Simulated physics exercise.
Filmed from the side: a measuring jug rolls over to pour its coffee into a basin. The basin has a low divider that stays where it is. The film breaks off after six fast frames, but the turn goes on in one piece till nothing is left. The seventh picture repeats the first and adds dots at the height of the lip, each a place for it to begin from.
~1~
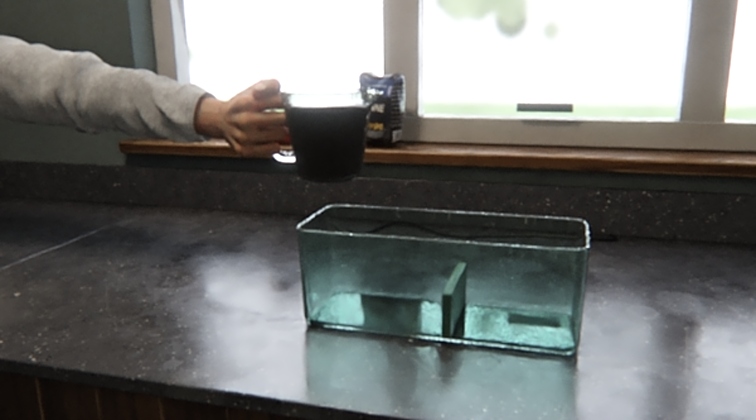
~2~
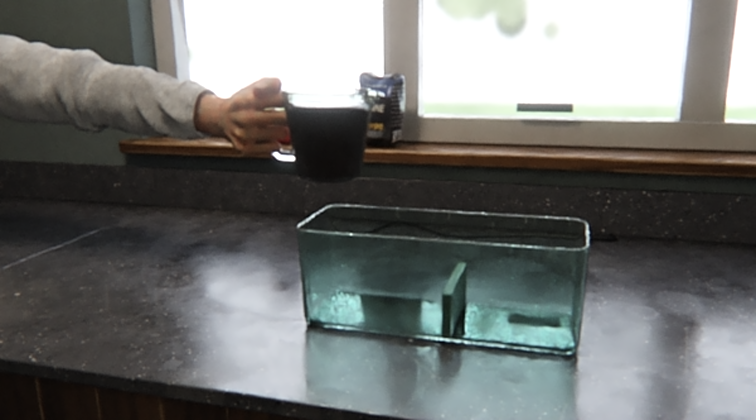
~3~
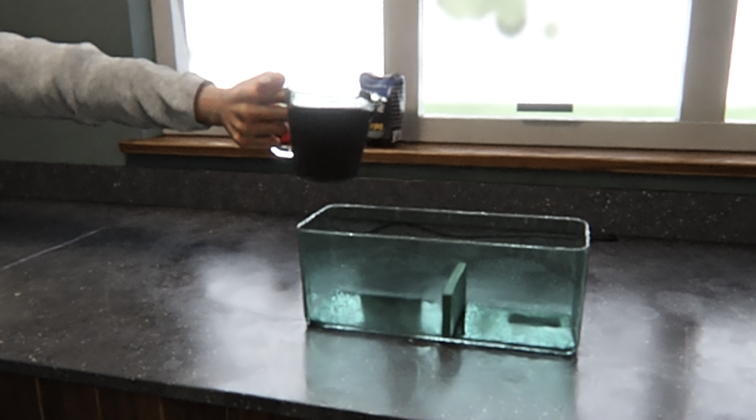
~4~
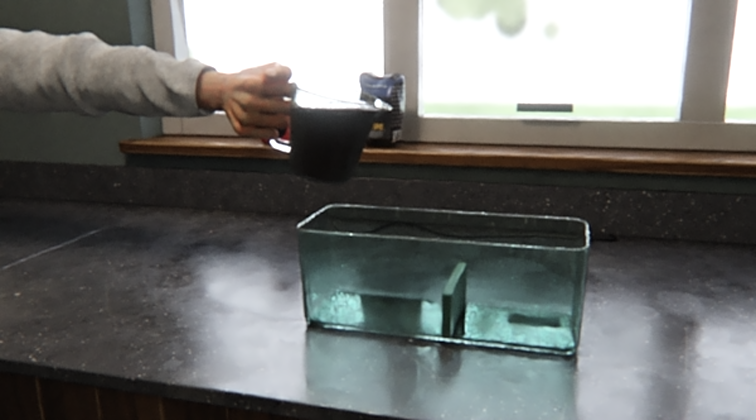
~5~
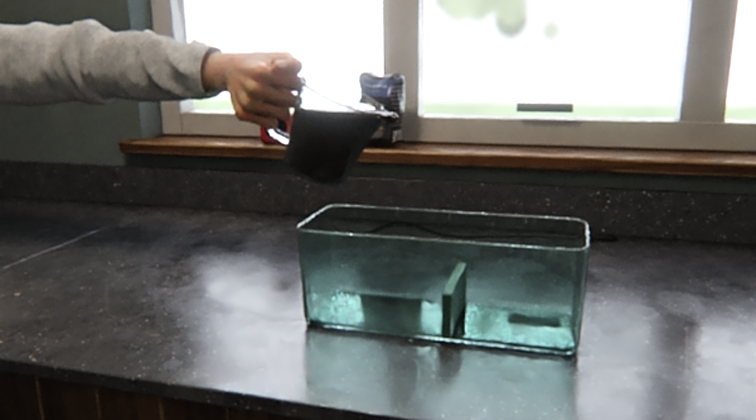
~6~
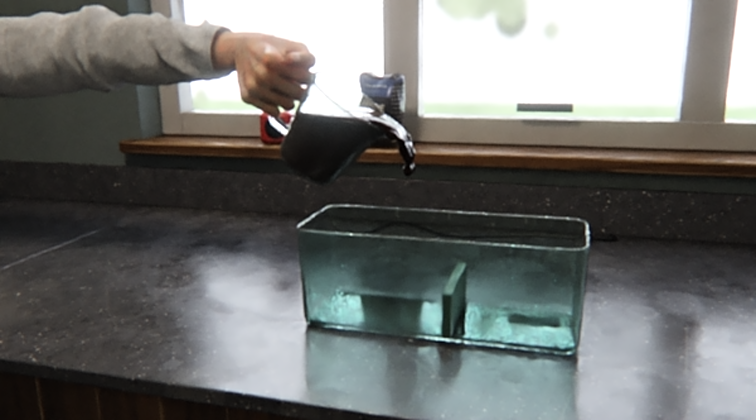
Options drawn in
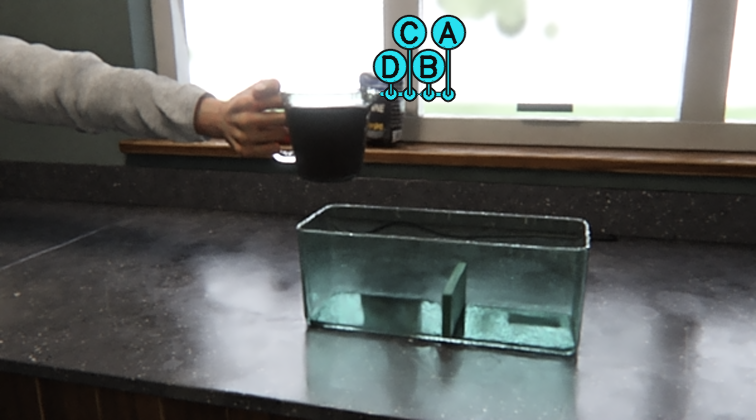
A hand tilts a glass jug to the right and dark liquid pours over its lip.
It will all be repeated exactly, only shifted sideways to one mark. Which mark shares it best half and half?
Place C.
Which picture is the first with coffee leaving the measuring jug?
Picture 5.
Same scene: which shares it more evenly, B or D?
That would be B.
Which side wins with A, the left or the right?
More ends on the right.
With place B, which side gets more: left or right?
The right one.
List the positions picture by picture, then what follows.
Upright, lip at (381, 93); basin from (305, 321) to (579, 352); top of the wall at (455, 277); nothing has left yet.
Upright, lip at (382, 95); nothing has left yet.
Tipped about 6°, lip at (385, 100); nothing has left yet.
Tipped about 14°, lip at (389, 109); nothing has left yet.
Tipped about 24°, lip at (393, 121); coffee is over the lip, down to (393, 121).
Tipped about 36°, lip at (394, 136); coffee is over the lip, down to (409, 172).
On the marked copy, A at (448, 94); B at (428, 94); C at (409, 94); D at (390, 94).
For place A, about 12 % ends left of the wall and 88 % right of it.
For place B, about 27 % ends left of the wall and 73 % right of it.
For place C, about 55 % ends left of the wall and 45 % right of it.
For place D, about 85 % ends left of the wall and 14 % right of it.
